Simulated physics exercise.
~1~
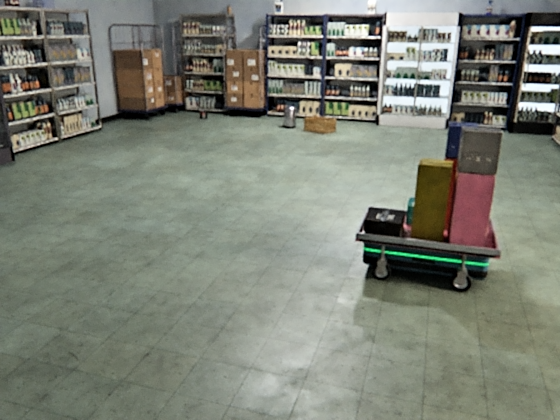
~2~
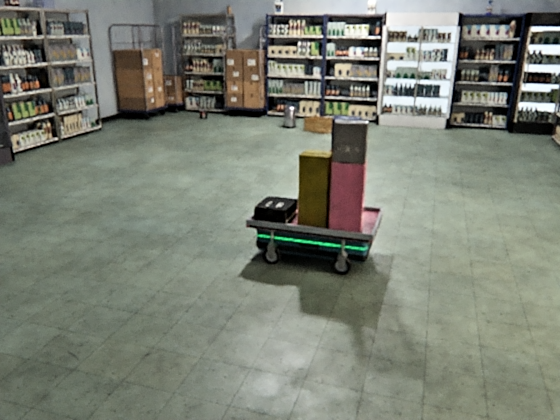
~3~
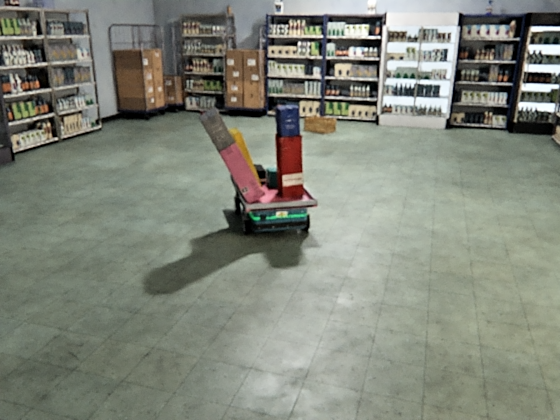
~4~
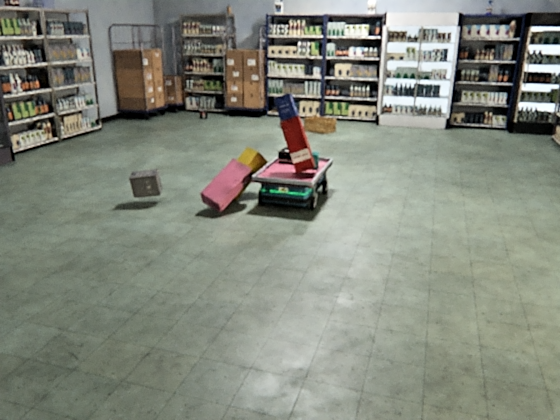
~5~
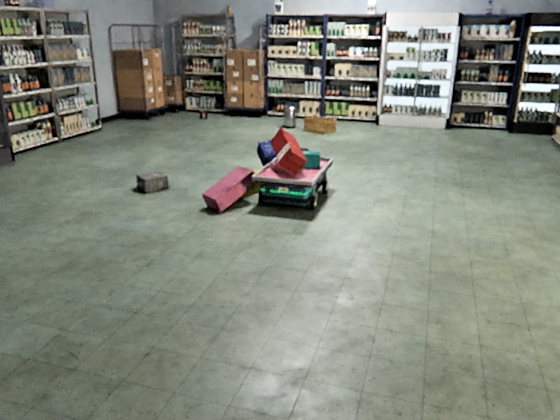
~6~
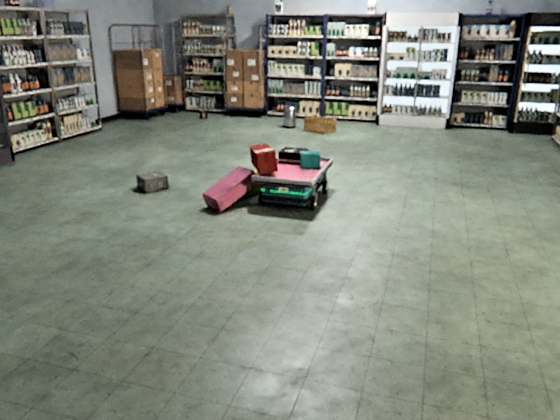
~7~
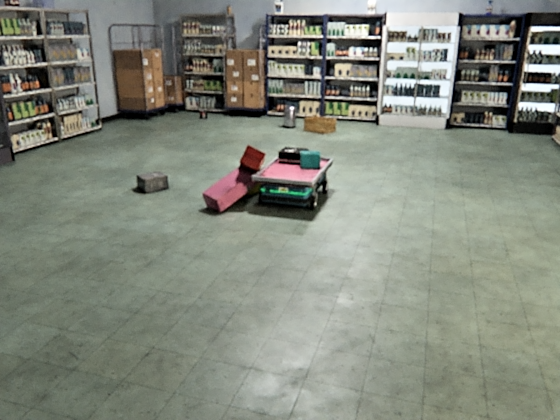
A robot cart stacked with boxes rolled left and swung around a curve, its tall load leaning and spilling grey, pink and yellow boxes onto the floor; the red and blue ones then toppled too, while two small parcels stayed on the stopped cart.
